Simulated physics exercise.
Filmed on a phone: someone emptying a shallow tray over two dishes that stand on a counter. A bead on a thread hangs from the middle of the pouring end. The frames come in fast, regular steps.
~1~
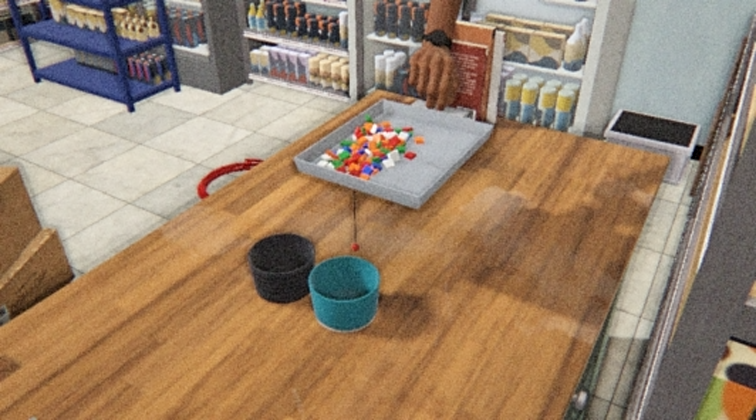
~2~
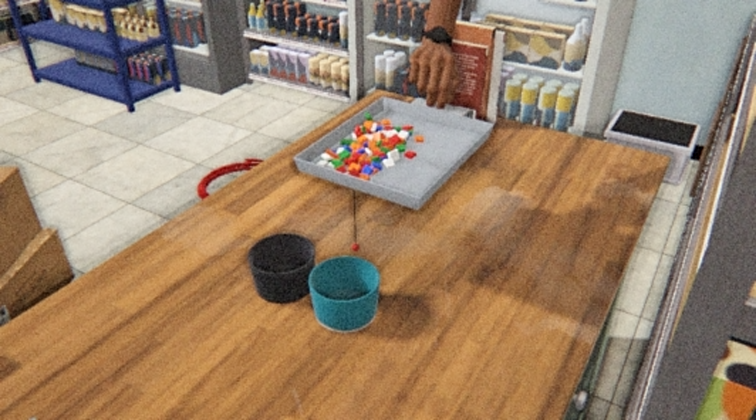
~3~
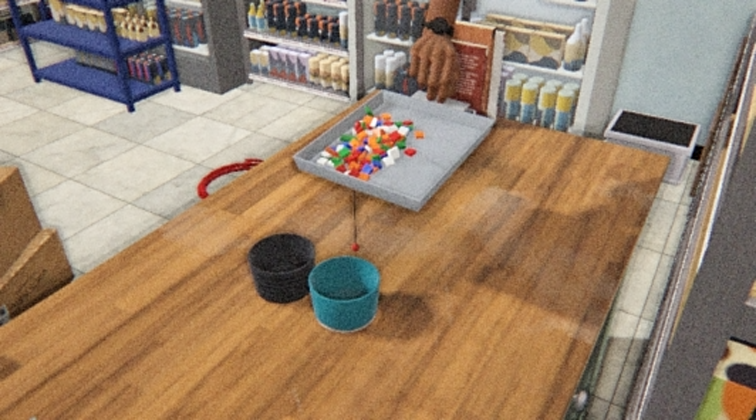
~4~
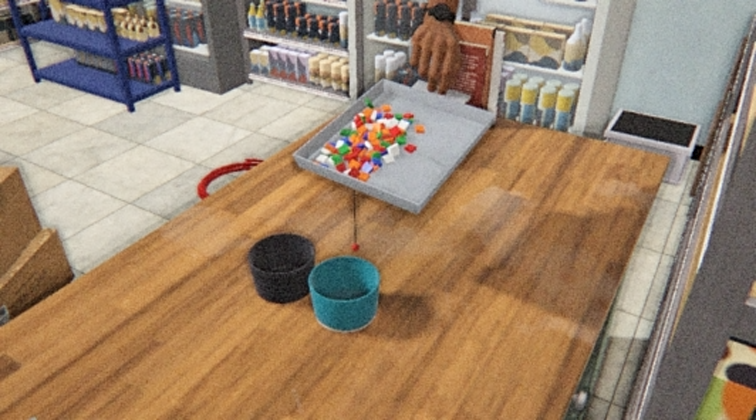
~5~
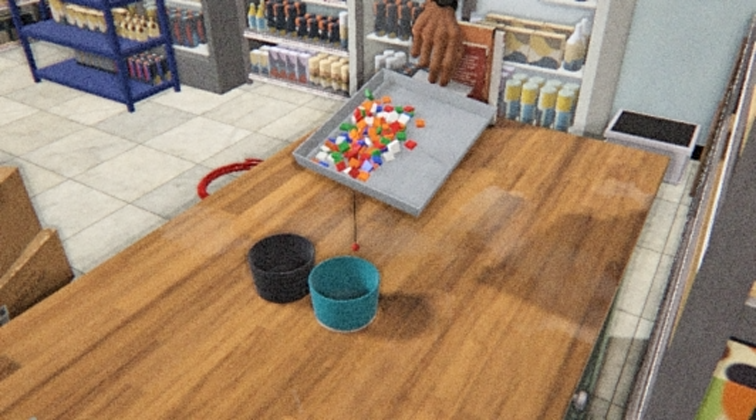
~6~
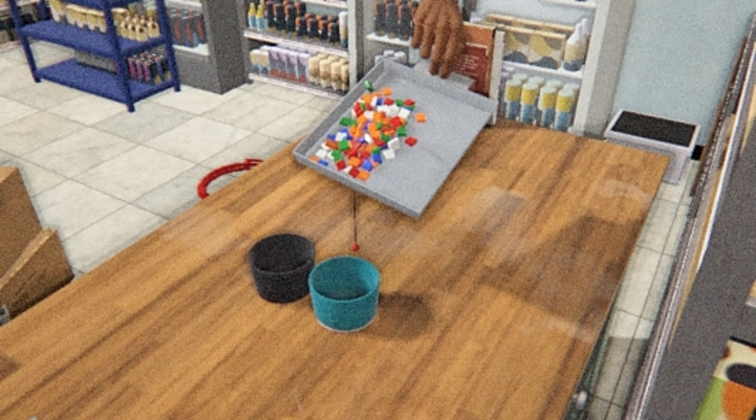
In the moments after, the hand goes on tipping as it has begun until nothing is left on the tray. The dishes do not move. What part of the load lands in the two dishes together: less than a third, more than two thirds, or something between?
They take less than a third between them.
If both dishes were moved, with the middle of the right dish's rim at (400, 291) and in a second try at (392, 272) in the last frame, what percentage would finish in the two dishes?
Roughly 70 per cent, and 80 per cent.
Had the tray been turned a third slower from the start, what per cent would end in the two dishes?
Close to 30 per cent.
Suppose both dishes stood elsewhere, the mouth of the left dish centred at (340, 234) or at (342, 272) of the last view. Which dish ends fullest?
The first try: The right one. The second: Right.
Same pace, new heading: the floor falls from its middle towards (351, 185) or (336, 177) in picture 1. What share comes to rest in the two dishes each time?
Roughly 80 per cent, and 70 per cent.
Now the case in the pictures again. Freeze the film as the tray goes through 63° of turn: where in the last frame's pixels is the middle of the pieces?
Close to (387, 182).
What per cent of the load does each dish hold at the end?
About: Left dish 0, right dish 10 per cent.
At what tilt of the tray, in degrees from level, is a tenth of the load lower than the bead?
Near 75 degrees.
Soon, tray tipped steeply; nearly all on the tray; a stray few in the air.
A while on, tray tipped right over; about half on the tray; a small part in the right dish; about half outside both; a small part in the air.
Towards the end, tray tipped past a quarter turn; a small part in the right dish; most outside both.
Finally, tray tipped past a quarter turn; a small part in the right dish; none in the left dish; most outside both.
